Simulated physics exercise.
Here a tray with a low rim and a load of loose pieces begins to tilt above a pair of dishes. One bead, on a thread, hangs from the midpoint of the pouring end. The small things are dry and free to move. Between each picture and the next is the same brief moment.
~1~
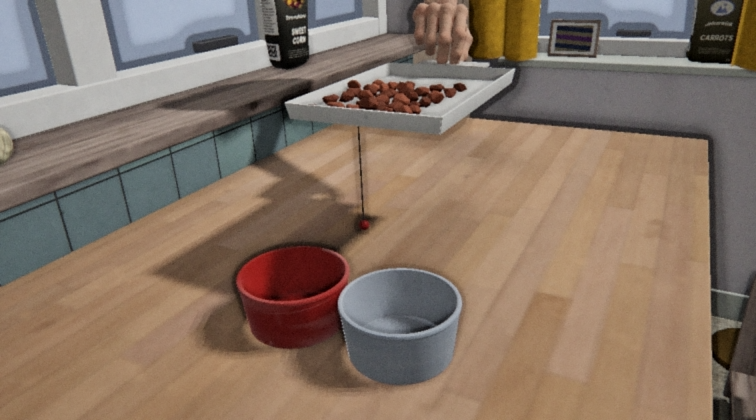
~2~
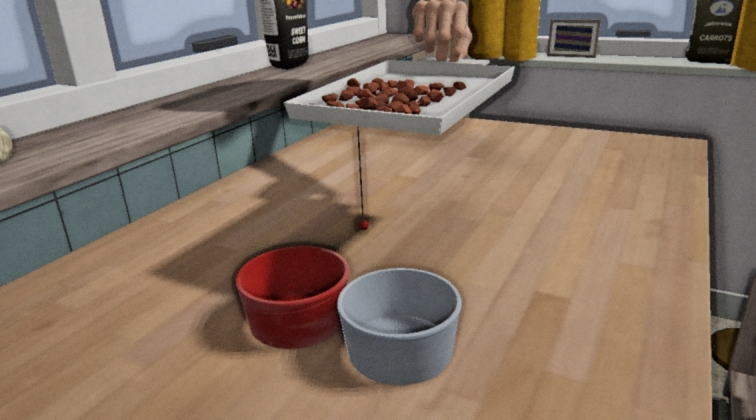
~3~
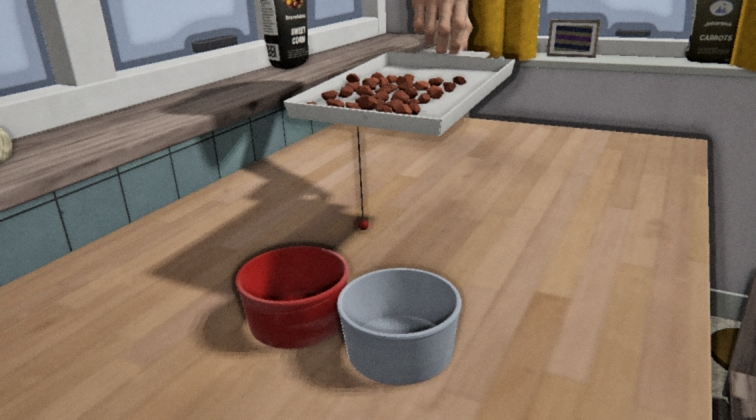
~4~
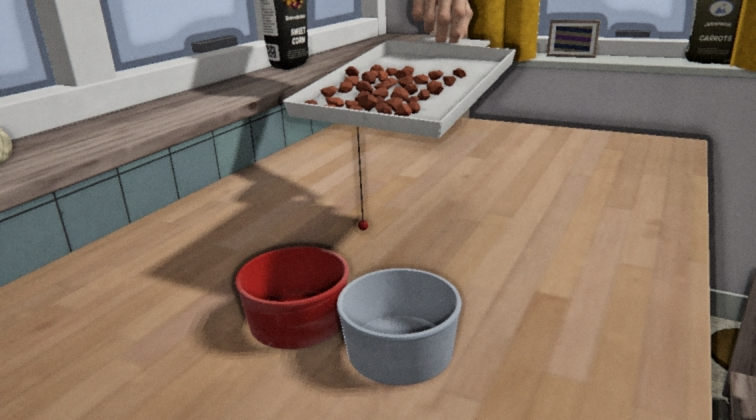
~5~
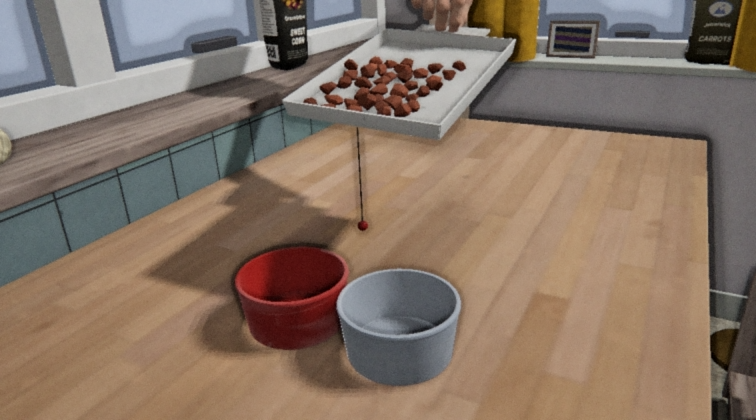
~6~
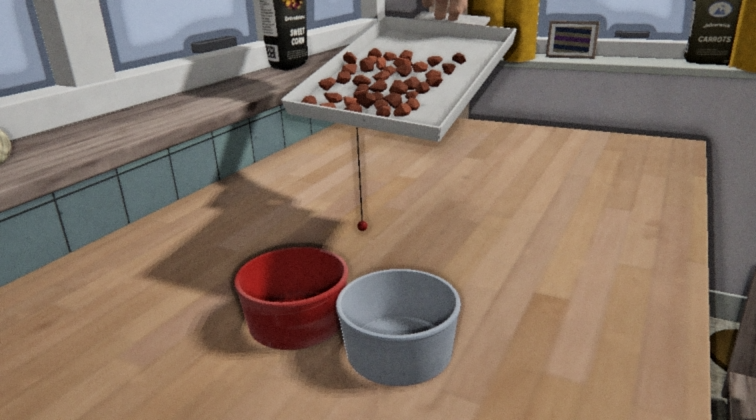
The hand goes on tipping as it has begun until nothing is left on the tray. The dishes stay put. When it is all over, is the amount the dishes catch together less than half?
Yes, they hold less than half.
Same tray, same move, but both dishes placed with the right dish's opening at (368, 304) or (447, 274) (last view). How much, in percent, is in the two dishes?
Trial 1 about 30 %, trial 2 about 80 %.
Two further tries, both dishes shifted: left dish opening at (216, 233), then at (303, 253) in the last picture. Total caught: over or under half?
In order, they'd catch a minor share, and next a major share.
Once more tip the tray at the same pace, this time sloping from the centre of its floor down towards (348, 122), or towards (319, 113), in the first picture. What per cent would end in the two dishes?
50 % and 0 %, roughly.
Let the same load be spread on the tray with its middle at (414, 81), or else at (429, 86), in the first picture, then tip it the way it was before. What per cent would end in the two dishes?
Shares in turn: 30 % and 30 %.
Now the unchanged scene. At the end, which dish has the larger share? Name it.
It is the left-hand dish.
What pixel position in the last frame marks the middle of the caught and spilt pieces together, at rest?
Last view, centre at rest - approx. (388, 304).
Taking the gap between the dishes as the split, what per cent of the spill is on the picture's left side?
I'd guess close to 10 %.
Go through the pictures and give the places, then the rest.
The first picture shows corners of the pouring end at (289, 102) and (440, 116), level; middle of the load at (381, 101), bits of crushed brick; left dish at (262, 320); right dish at (373, 354); bead on its thread at (364, 225).
The second picture shows corners of the pouring end at (288, 102) and (439, 117), level; middle of the load at (380, 100).
The third picture shows corners of the pouring end at (288, 101) and (439, 118), tipped barely, lowest at the right corner; middle of the load at (380, 98).
The fourth picture shows corners of the pouring end at (287, 100) and (439, 120), tipped a little, lowest at the right corner; middle of the load at (379, 94).
The fifth picture shows corners of the pouring end at (286, 100) and (439, 123), tipped a little, lowest at the right corner; middle of the load at (379, 90).
The sixth picture shows corners of the pouring end at (286, 99) and (438, 125), tipped a little, lowest at the right corner; middle of the load at (378, 87); left dish at (261, 321); right dish at (371, 355).
Soon after the last picture, tray tipped steeply; all on the tray.
A little later, tray tipped right over; nearly all on the tray; a stray few outside both; a small part in the air.
Later still, tray tipped past a quarter turn; a small part in the right dish; about a quarter in the left dish; about two thirds outside both.
At rest, tray tipped past a quarter turn; a small part in the right dish; about a quarter in the left dish; about two thirds outside both.
